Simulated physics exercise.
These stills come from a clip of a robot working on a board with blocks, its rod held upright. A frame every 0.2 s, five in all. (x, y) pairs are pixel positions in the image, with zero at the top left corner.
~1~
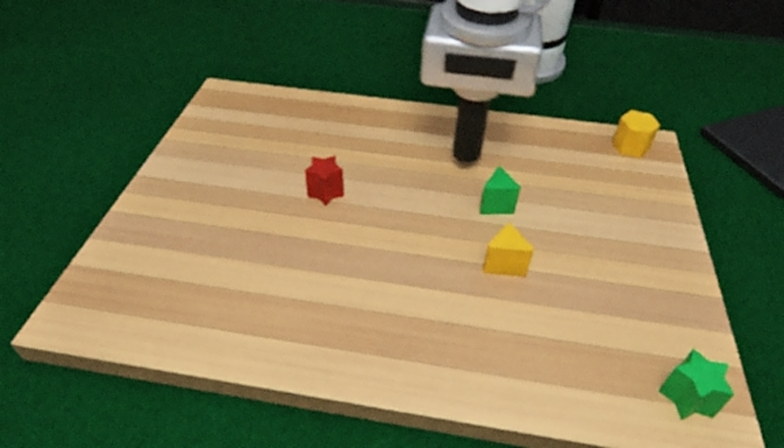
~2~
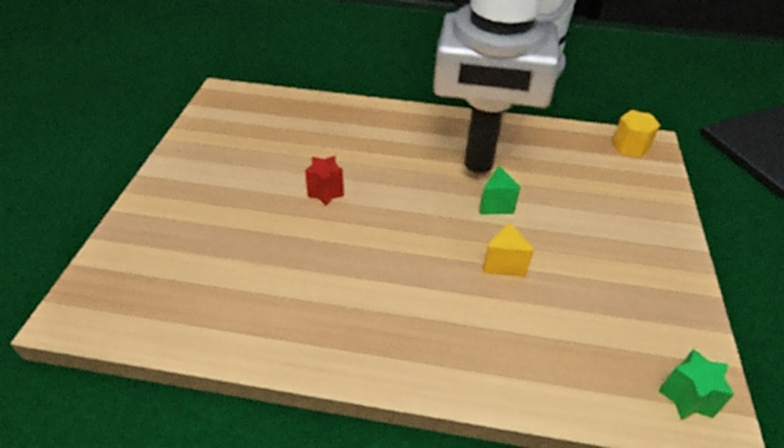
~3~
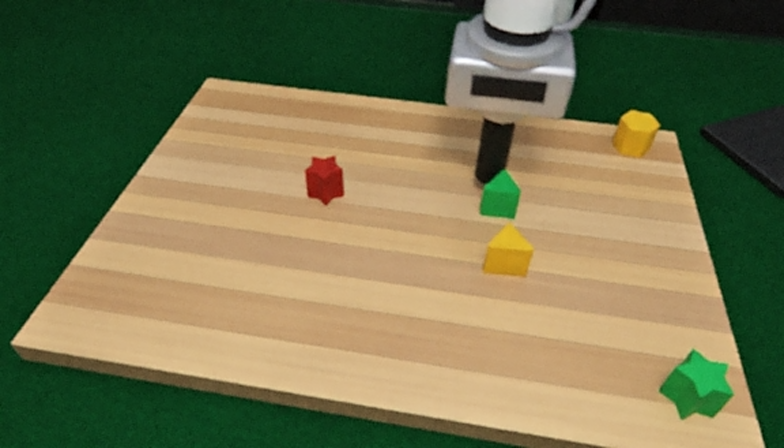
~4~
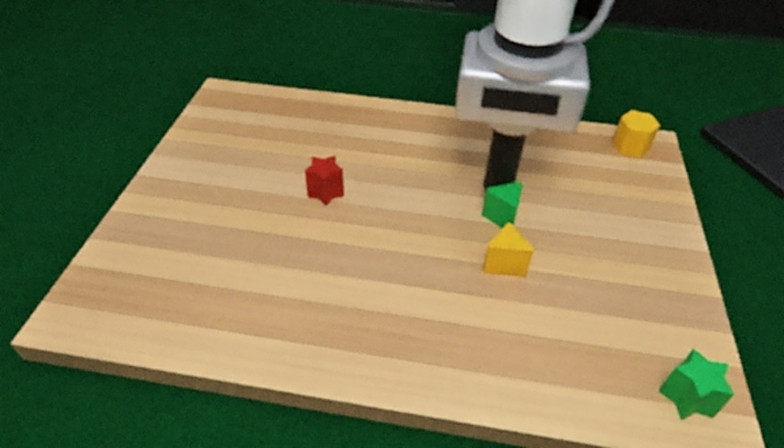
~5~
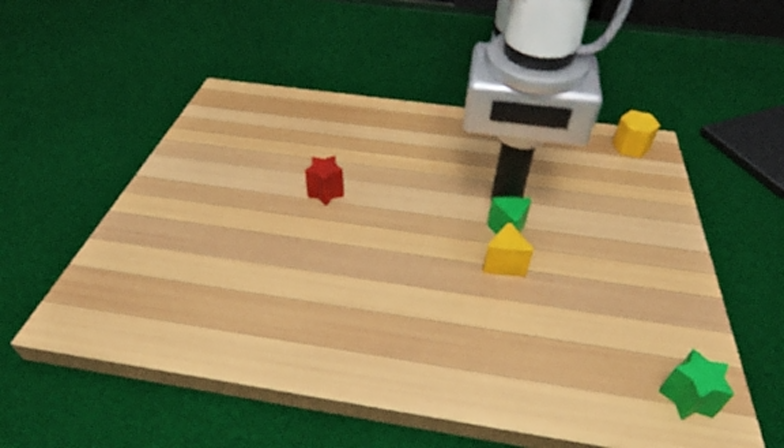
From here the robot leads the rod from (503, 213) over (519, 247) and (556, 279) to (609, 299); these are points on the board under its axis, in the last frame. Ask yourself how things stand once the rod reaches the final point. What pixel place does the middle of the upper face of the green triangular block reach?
Near (543, 267).
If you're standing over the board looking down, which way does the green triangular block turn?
It ends up turned clockwise.
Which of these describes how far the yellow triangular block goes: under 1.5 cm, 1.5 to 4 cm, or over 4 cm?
Middling, 1.5 to 4 cm.
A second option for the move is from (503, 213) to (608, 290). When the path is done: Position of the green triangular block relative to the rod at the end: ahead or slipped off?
As far as I can tell, the green triangular block has dropped away to the side or behind.
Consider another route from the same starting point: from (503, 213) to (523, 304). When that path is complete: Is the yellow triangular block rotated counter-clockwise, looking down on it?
I believe not.
The first path, step by step. One third of the way, rod at (522, 235); yellow triangular block at (505, 252); green triangular block at (529, 243).
Two thirds of the way, rod at (561, 267); yellow triangular block at (505, 253); green triangular block at (543, 267), turned 40° clockwise.
At the end, rod at (615, 287); yellow triangular block at (505, 253); green triangular block at (543, 267), turned 40° clockwise.
